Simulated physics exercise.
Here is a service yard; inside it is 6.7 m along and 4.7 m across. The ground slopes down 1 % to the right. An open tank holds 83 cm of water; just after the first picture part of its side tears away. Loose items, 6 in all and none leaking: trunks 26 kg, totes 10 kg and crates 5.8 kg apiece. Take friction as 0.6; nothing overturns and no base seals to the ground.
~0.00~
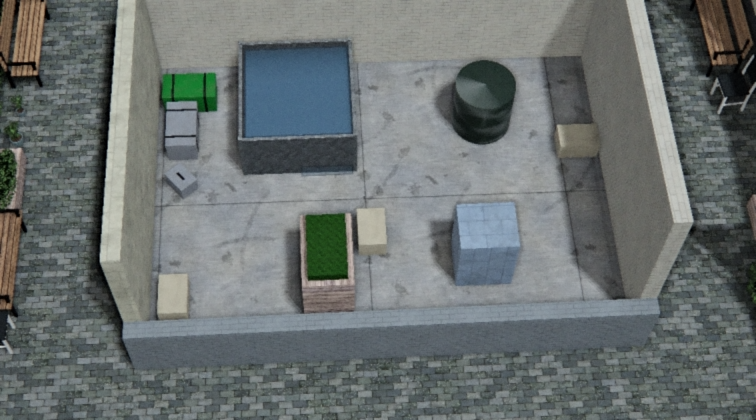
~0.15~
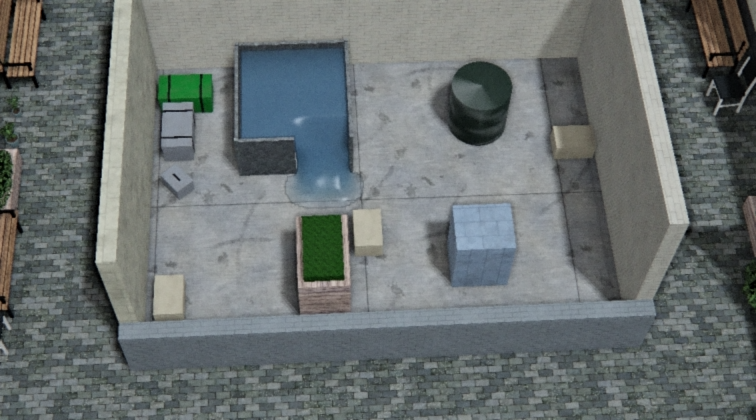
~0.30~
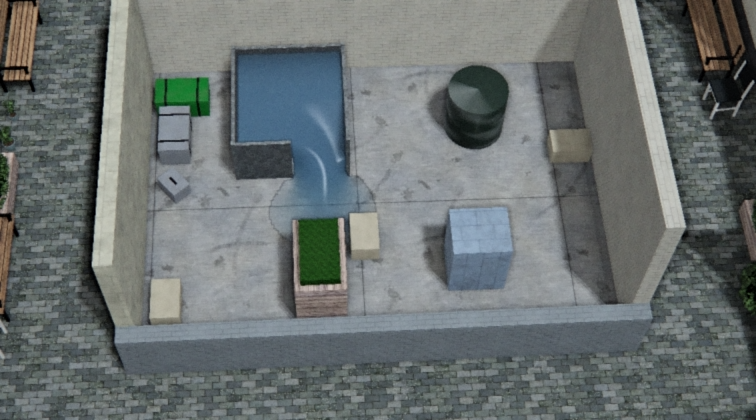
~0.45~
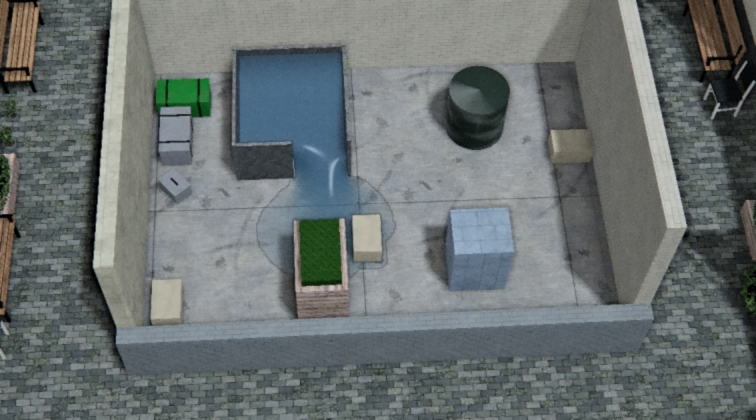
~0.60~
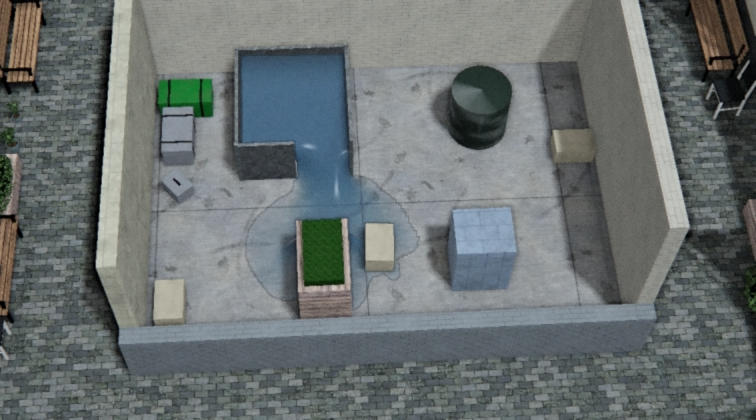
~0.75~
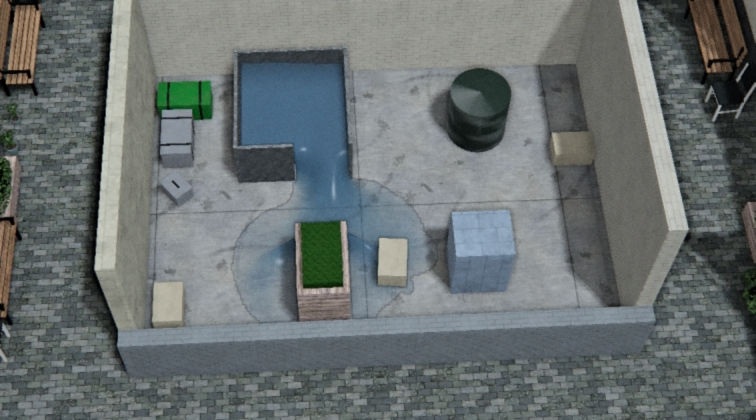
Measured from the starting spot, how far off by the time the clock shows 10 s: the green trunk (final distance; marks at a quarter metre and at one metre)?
Green trunk moves a short way.
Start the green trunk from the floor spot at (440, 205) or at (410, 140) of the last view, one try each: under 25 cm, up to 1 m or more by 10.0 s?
In turn: It holds its place; it stays put.
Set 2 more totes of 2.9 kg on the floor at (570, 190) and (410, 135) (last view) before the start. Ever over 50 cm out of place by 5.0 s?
In turn: More, under.
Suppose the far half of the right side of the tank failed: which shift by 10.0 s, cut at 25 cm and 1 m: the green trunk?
In that case the green trunk stays put.
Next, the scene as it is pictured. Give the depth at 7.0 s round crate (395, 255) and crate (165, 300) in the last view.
Roughly 15 and 8 cm.
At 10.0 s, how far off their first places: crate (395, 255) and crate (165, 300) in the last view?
In that order: 300 cm, 120 cm.
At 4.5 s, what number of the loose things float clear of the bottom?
At that moment 2.
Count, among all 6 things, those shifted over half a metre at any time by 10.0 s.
5 of them.
After 2.0 s the green trunk is near (184, 93), 0.0 m from its start, aground; 1 afloat.
After 4.5 s the green trunk is near (185, 92), 0.0 m from its start, aground; 2 afloat.
After 7.0 s the green trunk is near (191, 68), 0.4 m from its start, afloat; 6 afloat.
After 10.0 s the green trunk is near (194, 74), 0.4 m from its start, afloat; 6 afloat.
